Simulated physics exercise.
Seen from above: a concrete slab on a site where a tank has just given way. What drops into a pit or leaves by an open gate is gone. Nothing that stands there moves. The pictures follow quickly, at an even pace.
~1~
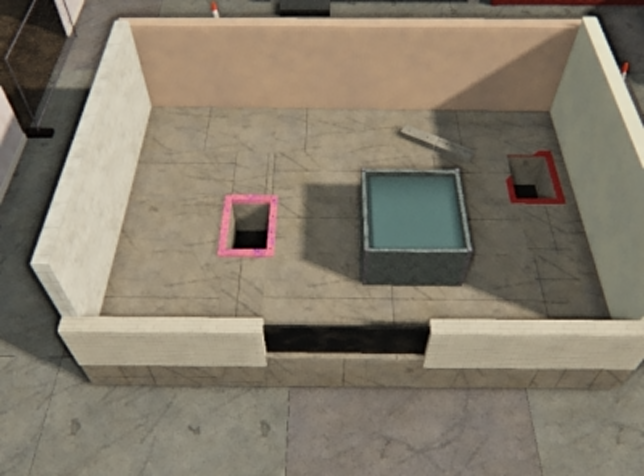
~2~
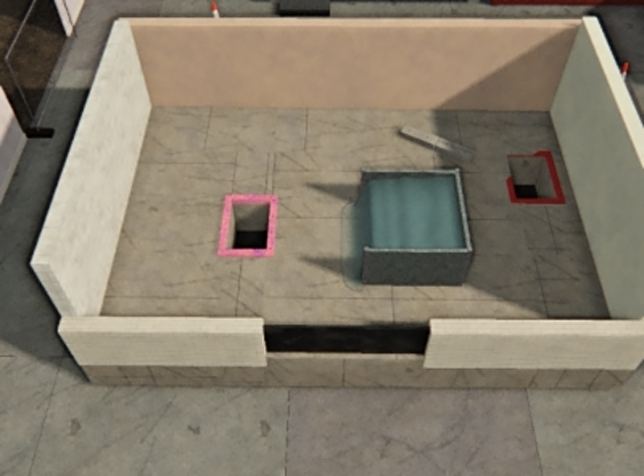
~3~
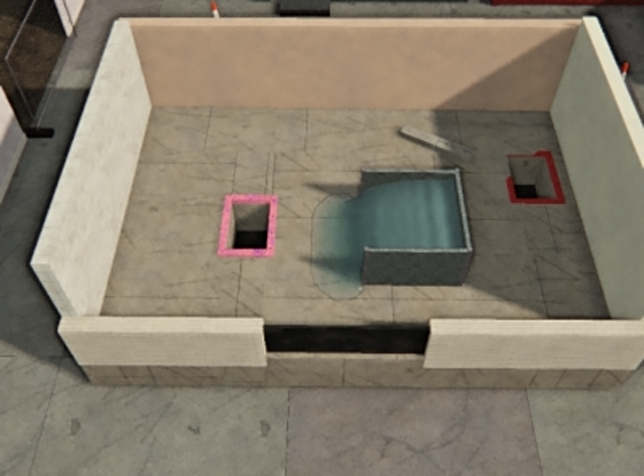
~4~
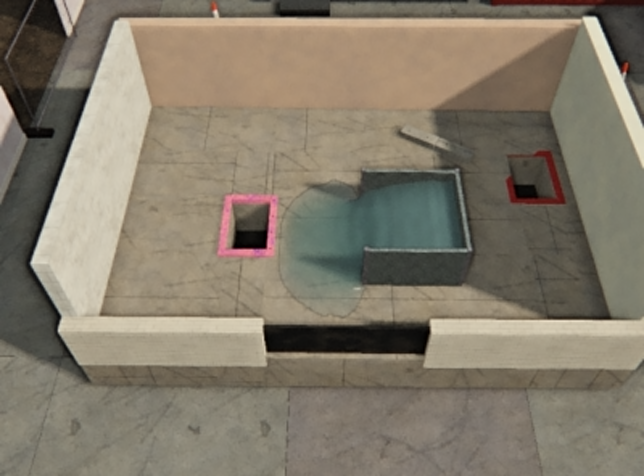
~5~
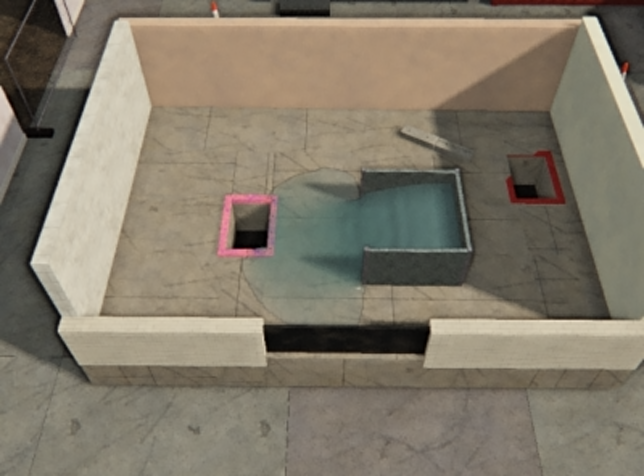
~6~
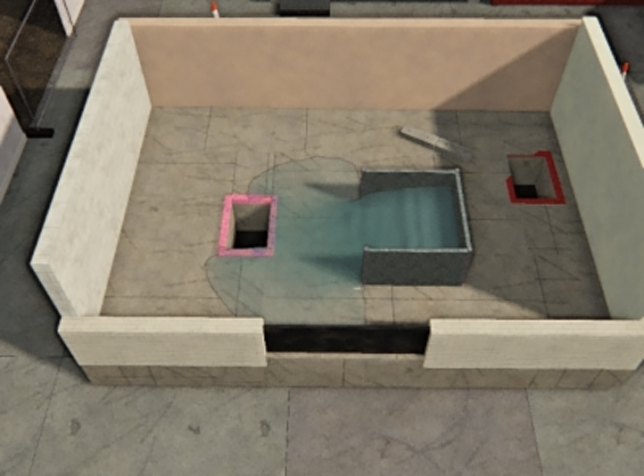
On a walled concrete slab, a square tank's left side opens and water pours out, spreading leftward around a pink-edged pit.
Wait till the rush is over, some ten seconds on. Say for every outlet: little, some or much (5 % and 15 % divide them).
The gate takes less than 5 %; the pink pit takes more than 15 %; the red pit takes less than 5 %.
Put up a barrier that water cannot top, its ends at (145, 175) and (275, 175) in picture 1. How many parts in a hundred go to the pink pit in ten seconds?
Roughly, in per cent: Pink 40.
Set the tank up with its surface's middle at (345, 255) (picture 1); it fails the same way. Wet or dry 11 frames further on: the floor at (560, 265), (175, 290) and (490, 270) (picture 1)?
In turn: Free of water, wet, dry.
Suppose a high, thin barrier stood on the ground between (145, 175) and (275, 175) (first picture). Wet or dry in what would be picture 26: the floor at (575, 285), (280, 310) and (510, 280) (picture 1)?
As listed: No water, covered, not flooded.
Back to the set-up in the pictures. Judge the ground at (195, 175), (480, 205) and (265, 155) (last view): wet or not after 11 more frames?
In turn: Wet, no water, wet.
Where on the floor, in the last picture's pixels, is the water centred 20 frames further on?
Close to (239, 237).
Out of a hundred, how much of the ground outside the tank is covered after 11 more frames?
Roughly 45 per cent.
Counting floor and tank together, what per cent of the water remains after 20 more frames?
About 70 per cent.
A moment on, water covers 35 % of the floor; the gate 0 %, the pink pit 16 %, the red pit 0 %.
Next, water covers 45 % of the floor; the gate 0 %, the pink pit 25 %, the red pit 0 %.
Then, water covers 50 % of the floor; the gate 0 %, the pink pit 30 %, the red pit 0 %.
Later, water covers 60 % of the floor; the gate 0 %, the pink pit 32 %, the red pit 0 %.
In the end, water covers 95 % of the floor; the gate 0 %, the pink pit 32 %, the red pit 3 %.
